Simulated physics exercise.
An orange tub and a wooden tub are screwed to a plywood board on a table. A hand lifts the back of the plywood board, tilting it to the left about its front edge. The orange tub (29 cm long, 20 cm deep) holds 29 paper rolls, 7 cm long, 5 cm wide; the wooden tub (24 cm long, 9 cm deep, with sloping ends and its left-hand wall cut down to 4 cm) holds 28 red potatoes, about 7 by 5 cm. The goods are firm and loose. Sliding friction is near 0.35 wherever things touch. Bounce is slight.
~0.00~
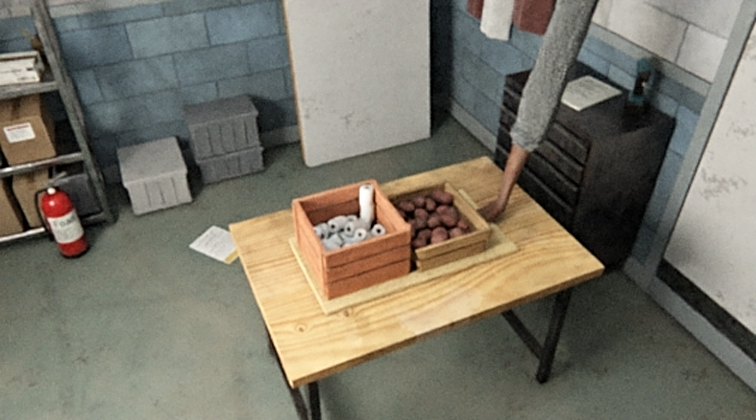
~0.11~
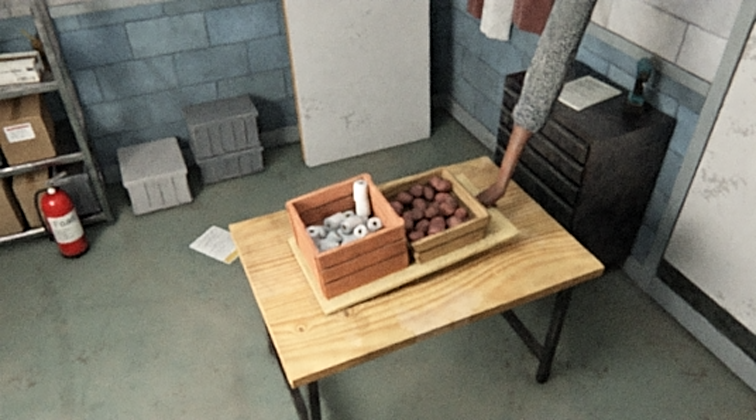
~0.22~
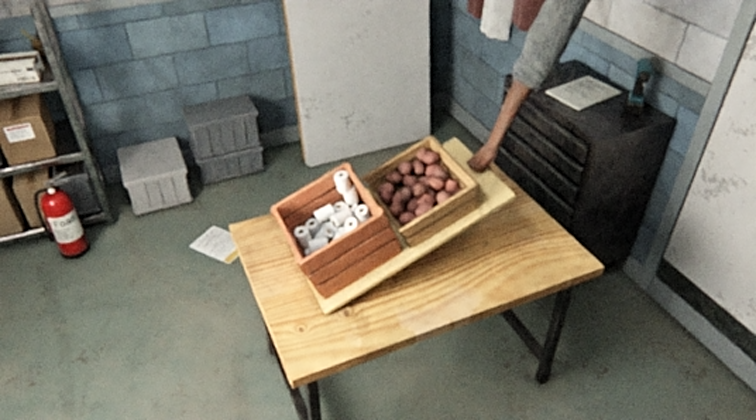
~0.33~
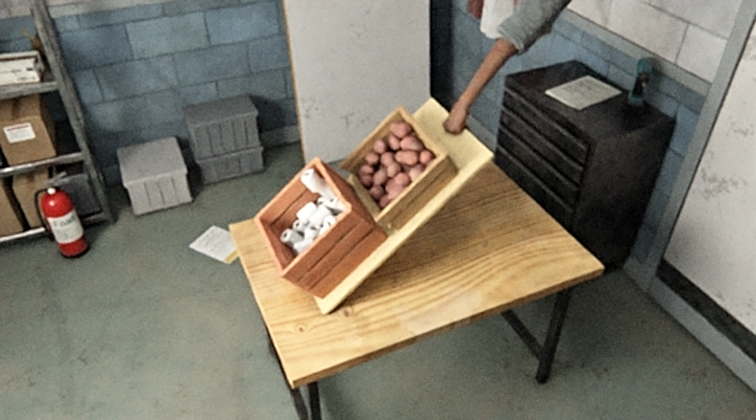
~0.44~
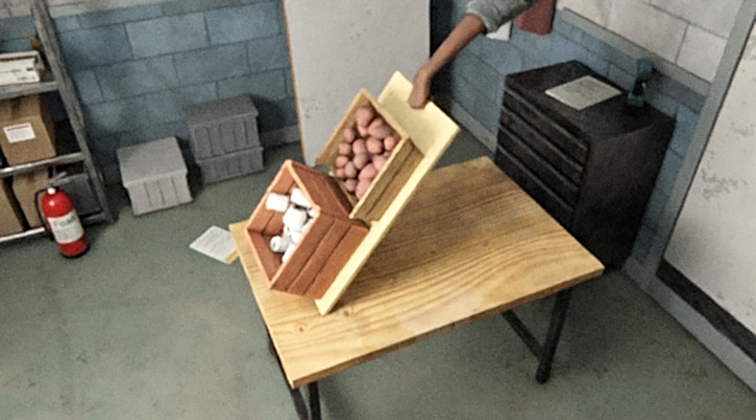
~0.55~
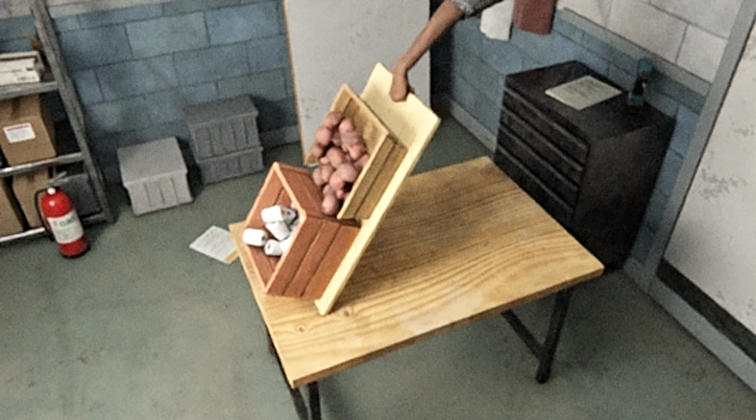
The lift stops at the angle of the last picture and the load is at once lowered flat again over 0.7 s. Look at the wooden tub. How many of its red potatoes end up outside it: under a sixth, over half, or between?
It sheds from a sixth to a half of them.
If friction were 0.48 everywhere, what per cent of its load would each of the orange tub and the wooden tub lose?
Then orange tub 0, wooden tub 50 per cent.
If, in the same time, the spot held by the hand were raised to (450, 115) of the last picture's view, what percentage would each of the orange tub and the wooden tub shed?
In that case orange tub 0, wooden tub 0 per cent.
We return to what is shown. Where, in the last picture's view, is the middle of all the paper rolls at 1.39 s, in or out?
Near (342, 250).
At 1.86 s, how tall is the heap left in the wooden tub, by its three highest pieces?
Roughly 10 cm high.
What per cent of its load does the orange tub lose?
About: Orange tub 0 per cent.
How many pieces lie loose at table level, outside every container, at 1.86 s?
Roughly 3.
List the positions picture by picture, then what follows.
In the first picture (places track the rim corner closest to us here), wooden tub (416, 252); orange tub (327, 253); tipped 0°; all still inside.
Wooden tub (412, 245); orange tub (320, 255); tipped 6°, in the second picture.
Wooden tub (399, 231); orange tub (303, 261); tipped 21°, in the third picture.
Wooden tub (376, 220); orange tub (284, 273); tipped 38°, in the fourth picture.
Wooden tub (350, 218); orange tub (270, 285); tipped 53°, in the fifth picture.
Wooden tub (338, 218); orange tub (266, 291); tipped 59°; all still inside, in the sixth picture.
After 0.76 s, tilt 46°; the orange tub is down by 1 of 29 and the wooden tub is down by 7 of 28.
After 1.02 s, tilt 15°; the orange tub is down by 1 of 29 and the wooden tub is down by 9 of 28.
After 1.39 s, tilt 0°; the orange tub is down by 1 of 29 and the wooden tub is down by 10 of 28.
When it is over (at 1.86 s), the orange tub is down by 1 of 29 and the wooden tub is down by 10 of 28. Asked share, 10 of 28, 36 per cent.
